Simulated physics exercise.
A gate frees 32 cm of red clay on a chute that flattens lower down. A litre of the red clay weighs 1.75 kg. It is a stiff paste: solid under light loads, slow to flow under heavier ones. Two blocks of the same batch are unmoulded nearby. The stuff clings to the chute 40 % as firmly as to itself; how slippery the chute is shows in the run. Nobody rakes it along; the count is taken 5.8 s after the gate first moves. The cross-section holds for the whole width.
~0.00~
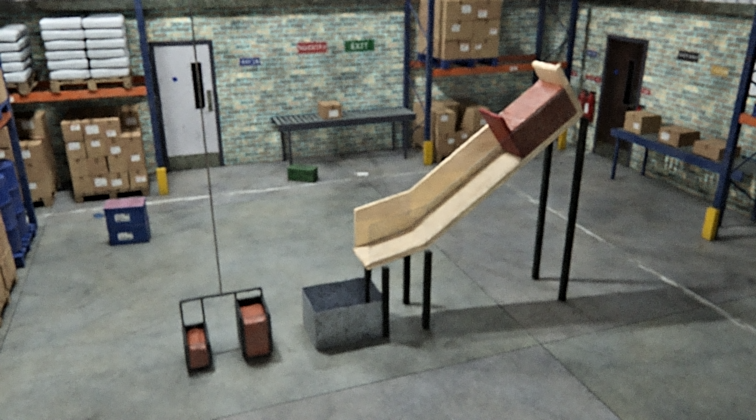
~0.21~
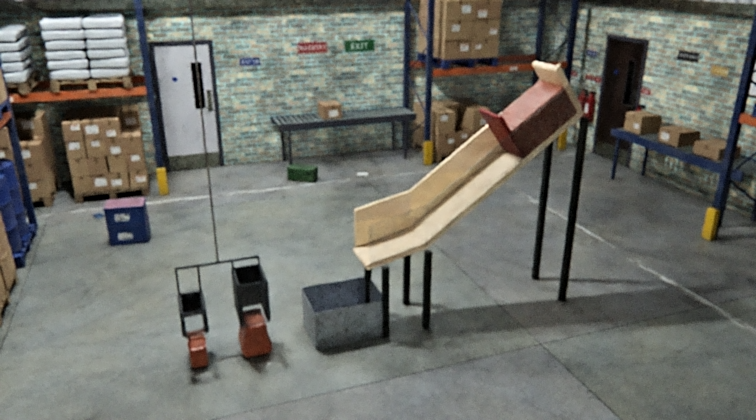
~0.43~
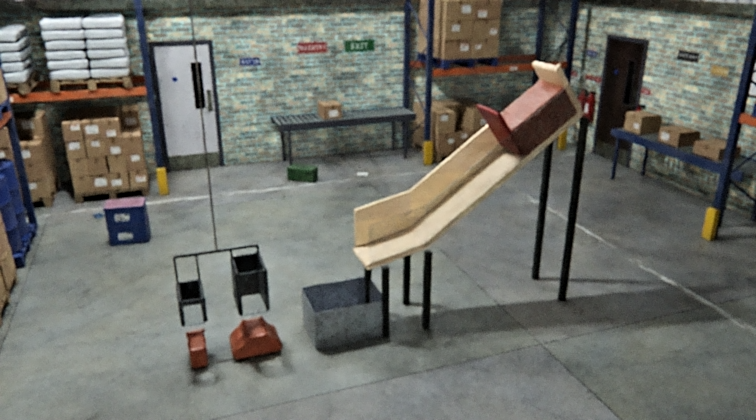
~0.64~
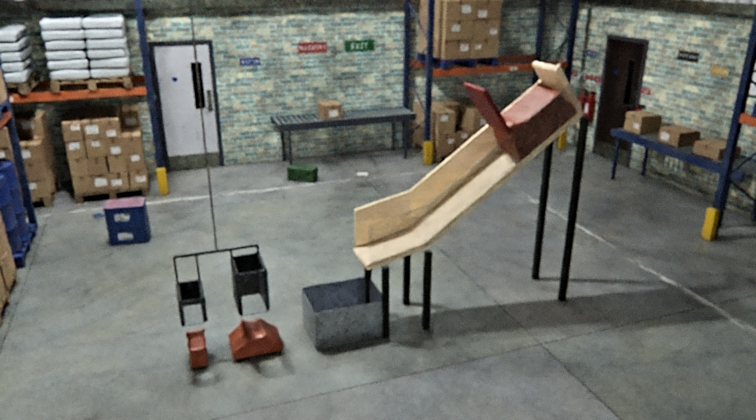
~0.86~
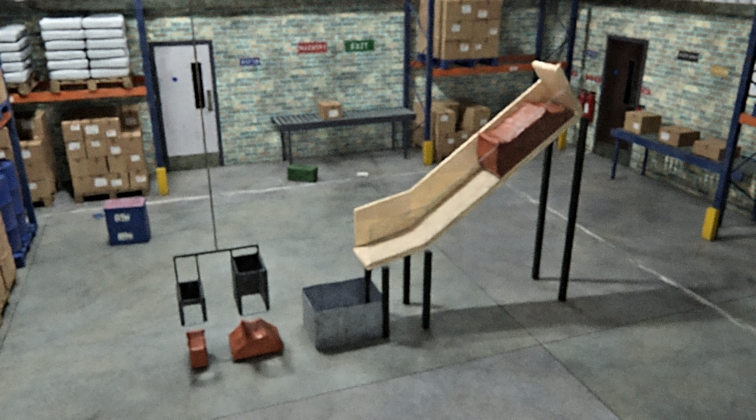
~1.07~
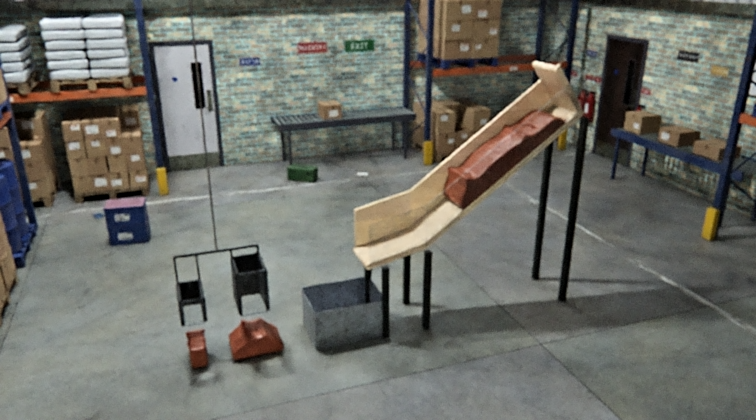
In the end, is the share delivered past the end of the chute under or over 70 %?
The share delivered past the end of the chute is over 70 %.
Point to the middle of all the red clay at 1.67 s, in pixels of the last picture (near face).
At about (410, 238).
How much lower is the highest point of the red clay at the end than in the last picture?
Some 100.5 cm.
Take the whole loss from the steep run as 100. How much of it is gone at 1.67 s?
Some 60 per cent.
After 1.67 s, 40 % is on the steep run, 60 % on the flatter one and 0 % past the end.
After 2.37 s, none is on the steep run, 33 % on the flatter one and 67 % past the end.
After 3.08 s, none is on the steep run, 18 % on the flatter one and 82 % past the end.
After 3.79 s, none is on the steep run, 18 % on the flatter one and 82 % past the end.
After 6.22 s, at the end, none is on the steep run, 18 % on the flatter one and 82 % past the end.
